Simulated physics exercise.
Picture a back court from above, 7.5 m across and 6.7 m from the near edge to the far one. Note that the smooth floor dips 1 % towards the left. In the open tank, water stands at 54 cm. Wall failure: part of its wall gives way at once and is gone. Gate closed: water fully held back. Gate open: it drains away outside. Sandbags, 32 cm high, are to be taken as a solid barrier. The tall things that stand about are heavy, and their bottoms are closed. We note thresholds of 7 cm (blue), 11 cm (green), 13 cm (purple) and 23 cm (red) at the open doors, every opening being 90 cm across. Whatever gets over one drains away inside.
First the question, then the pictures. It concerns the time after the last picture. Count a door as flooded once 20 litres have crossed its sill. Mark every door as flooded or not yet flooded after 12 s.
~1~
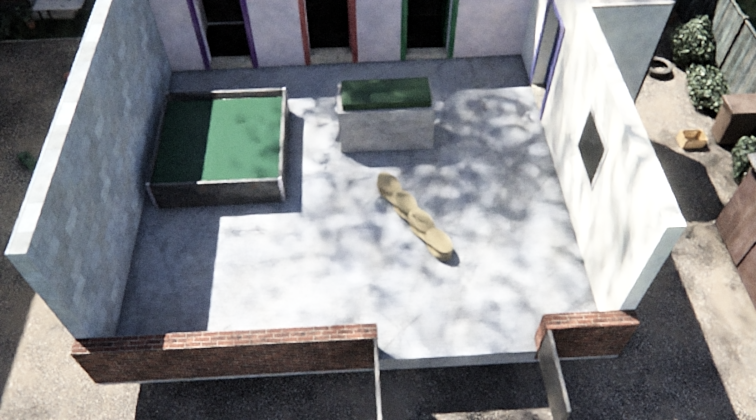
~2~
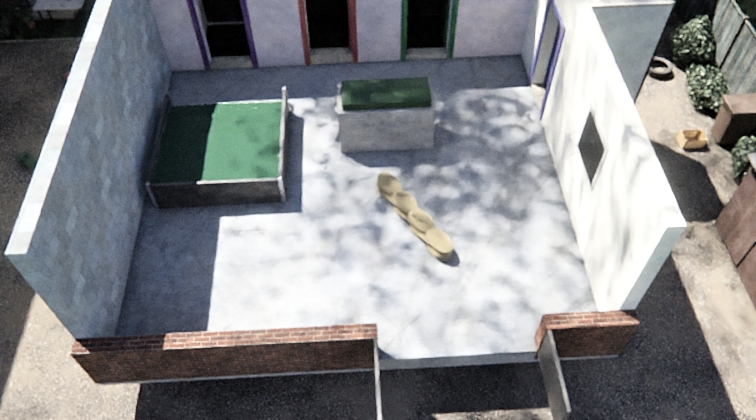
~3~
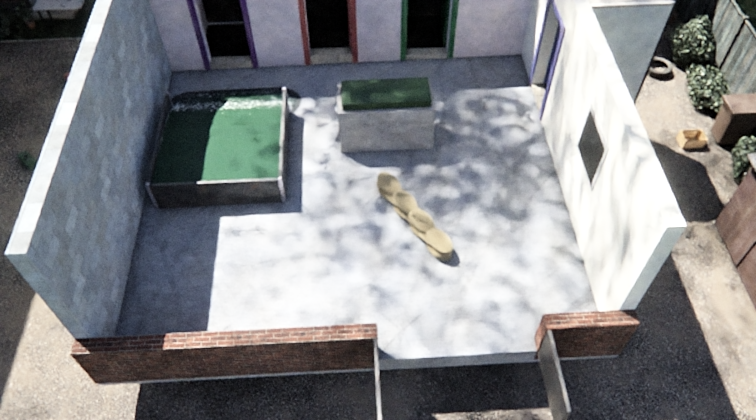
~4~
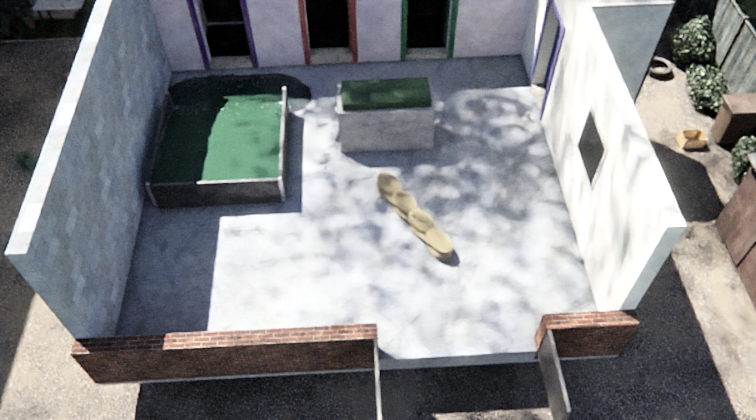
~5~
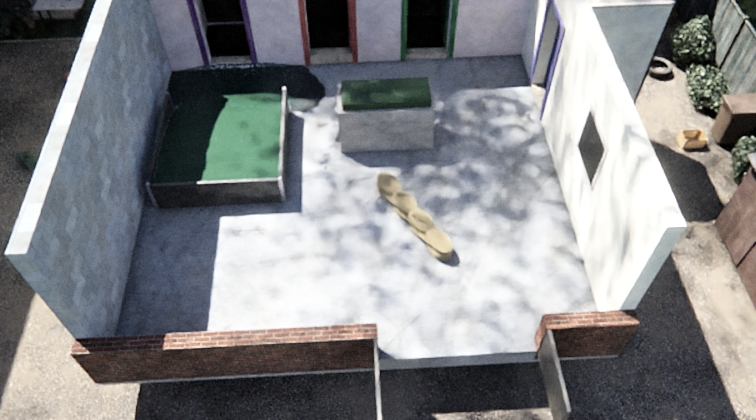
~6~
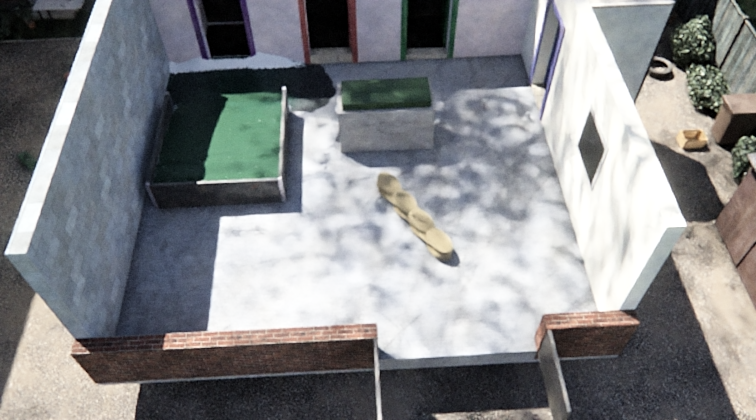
After that time, blue door: Flooded; green door: Not yet flooded; purple door: Flooded; red door: Not yet flooded.
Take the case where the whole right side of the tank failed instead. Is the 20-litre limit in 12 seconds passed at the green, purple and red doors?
Outcomes - green: Not exceeded, purple: Not exceeded, red: Not exceeded.
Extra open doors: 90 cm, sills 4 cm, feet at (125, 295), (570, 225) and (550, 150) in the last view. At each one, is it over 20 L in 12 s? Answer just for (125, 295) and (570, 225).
Per doorway, in order: Insufficient / insufficient.
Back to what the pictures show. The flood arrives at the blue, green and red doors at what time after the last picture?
Times: Blue 2.8 seconds, green 1.2 seconds, red 0.2 seconds.
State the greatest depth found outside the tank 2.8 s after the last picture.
It gets to some 24 cm.
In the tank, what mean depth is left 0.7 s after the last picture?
It averages close to 31 cm.
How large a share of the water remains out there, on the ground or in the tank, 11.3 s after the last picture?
Around 78 percent of the water.
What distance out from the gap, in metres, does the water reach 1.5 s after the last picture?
That comes to near 4.8 m out.
Then, 0.7 s after the last picture water covers 10 % of the floor and is deepest (41 cm) near (205, 76); blue door not reached, green door not reached, purple door 39 cm at the sill, 93 L in, red door 14 cm at the sill, 0 L in.
Then, 1.5 s after the last picture water covers 20 % of the floor and is deepest (38 cm) near (173, 72); blue door not reached, green door 4 cm at the sill, 0 L in, purple door 38 cm at the sill, 250 L in, red door 16 cm at the sill, 0 L in.
Then, 2.8 s after the last picture water covers 35 % of the floor and is deepest (24 cm) near (167, 100); blue door 5 cm at the sill, 0 L in, green door 5 cm at the sill, 0 L in, purple door 24 cm at the sill, 396 L in, red door 13 cm at the sill, 0 L in.
Then, 6.3 s after the last picture water covers 60 % of the floor and is deepest (14 cm) near (235, 109); blue door 11 cm at the sill, 66 L in, green door 5 cm at the sill, 0 L in, purple door 9 cm at the sill, 428 L in, red door 6 cm at the sill, 0 L in.
Then, 11.3 s after the last picture water covers 90 % of the floor and is deepest (10 cm) near (173, 72); blue door 3 cm at the sill, 75 L in, green door 6 cm at the sill, 0 L in, purple door 8 cm at the sill, 430 L in, red door 6 cm at the sill, 0 L in.
